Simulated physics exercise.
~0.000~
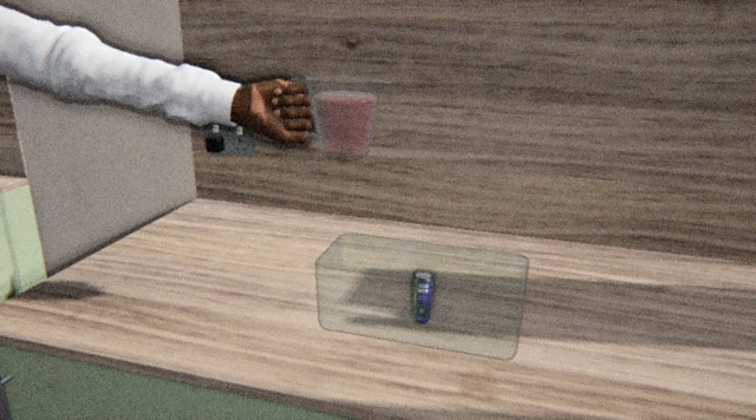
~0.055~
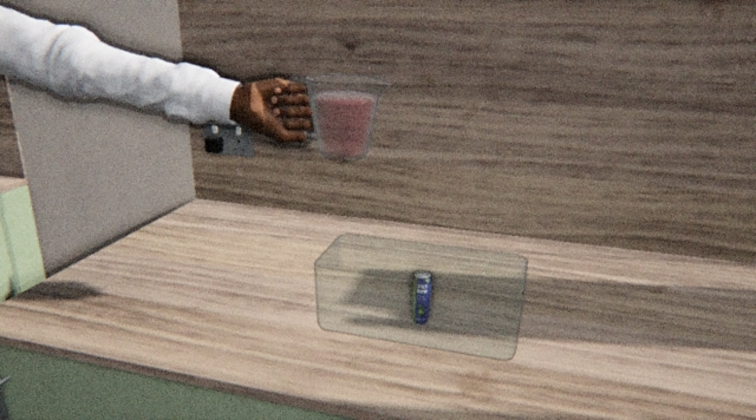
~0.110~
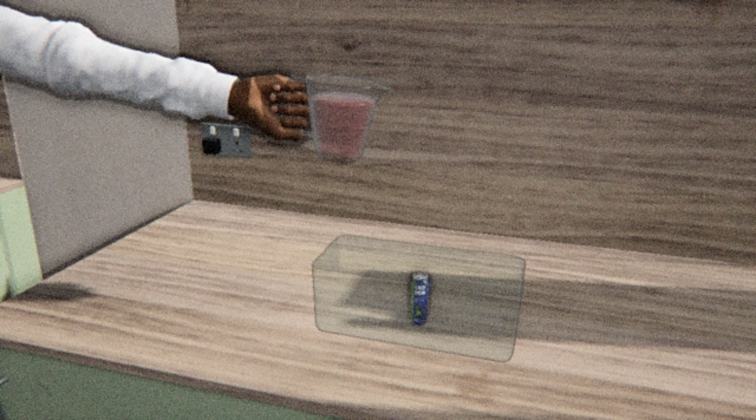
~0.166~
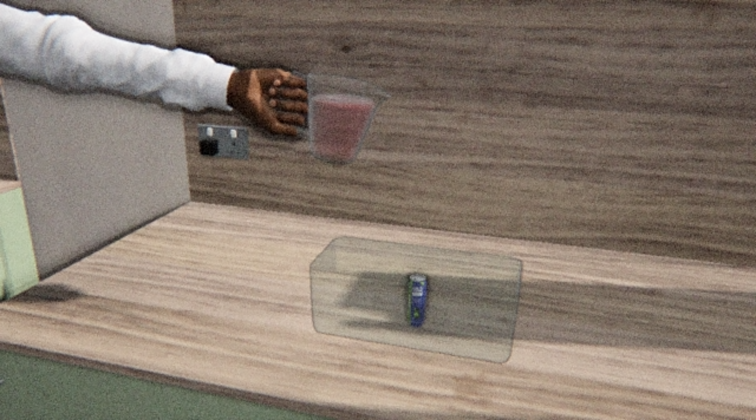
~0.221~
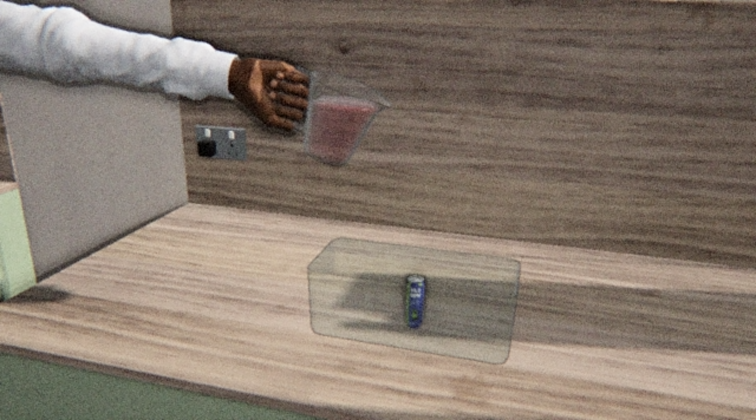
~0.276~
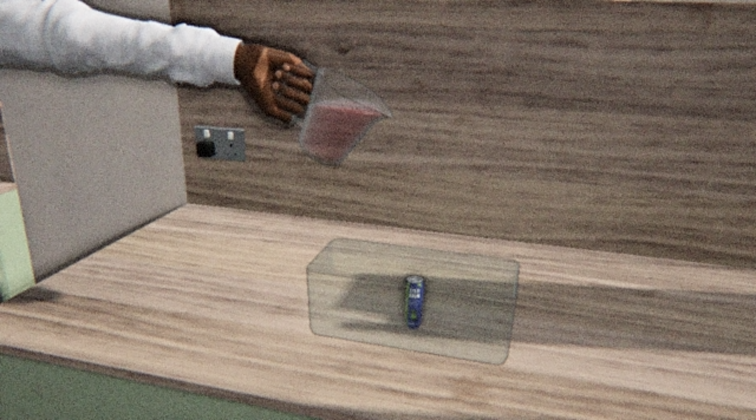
At the start, a hand in a white sleeve holds a clear jug of reddish liquid upright, above and left of a transparent oblong basin containing a small dark blue tin. The hand then gradually tilts the jug to the right, and the liquid shifts toward its lip while the basin stays empty of liquid.
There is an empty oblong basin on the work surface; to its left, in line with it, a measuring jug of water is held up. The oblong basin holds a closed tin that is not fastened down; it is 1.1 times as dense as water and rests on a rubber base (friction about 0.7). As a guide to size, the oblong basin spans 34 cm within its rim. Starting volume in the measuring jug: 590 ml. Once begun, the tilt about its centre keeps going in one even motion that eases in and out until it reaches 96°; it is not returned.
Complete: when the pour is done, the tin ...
... remains on its base.
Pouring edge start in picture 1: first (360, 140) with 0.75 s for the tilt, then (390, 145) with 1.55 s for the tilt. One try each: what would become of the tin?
Trial 1 - tin stays standing; trial 2 - tin tips.
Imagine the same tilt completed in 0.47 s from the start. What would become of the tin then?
The tin stays balanced.
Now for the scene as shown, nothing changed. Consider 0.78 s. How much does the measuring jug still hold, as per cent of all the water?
Remaining share: Approx. 18 %.
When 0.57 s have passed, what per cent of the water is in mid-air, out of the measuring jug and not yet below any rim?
Near 32 per cent at that time.
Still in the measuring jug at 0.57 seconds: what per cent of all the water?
Around 62 in a hundred.
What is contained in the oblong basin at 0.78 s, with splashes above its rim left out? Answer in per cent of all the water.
About 52 %.
After 0.57 s the tilt is 83° and 63 per cent is still to pour; the tin stands where it began.
After 0.78 s the tilt is 96° and 17 per cent is still to pour; the tin stands where it began.
After 1.01 s the tilt is 96° and 2 per cent is still to pour; the tin stands where it began.
After 1.25 s the tilt is 96° and 0 per cent is still to pour; the tin stands where it began.
In the end the tin stands where it began.
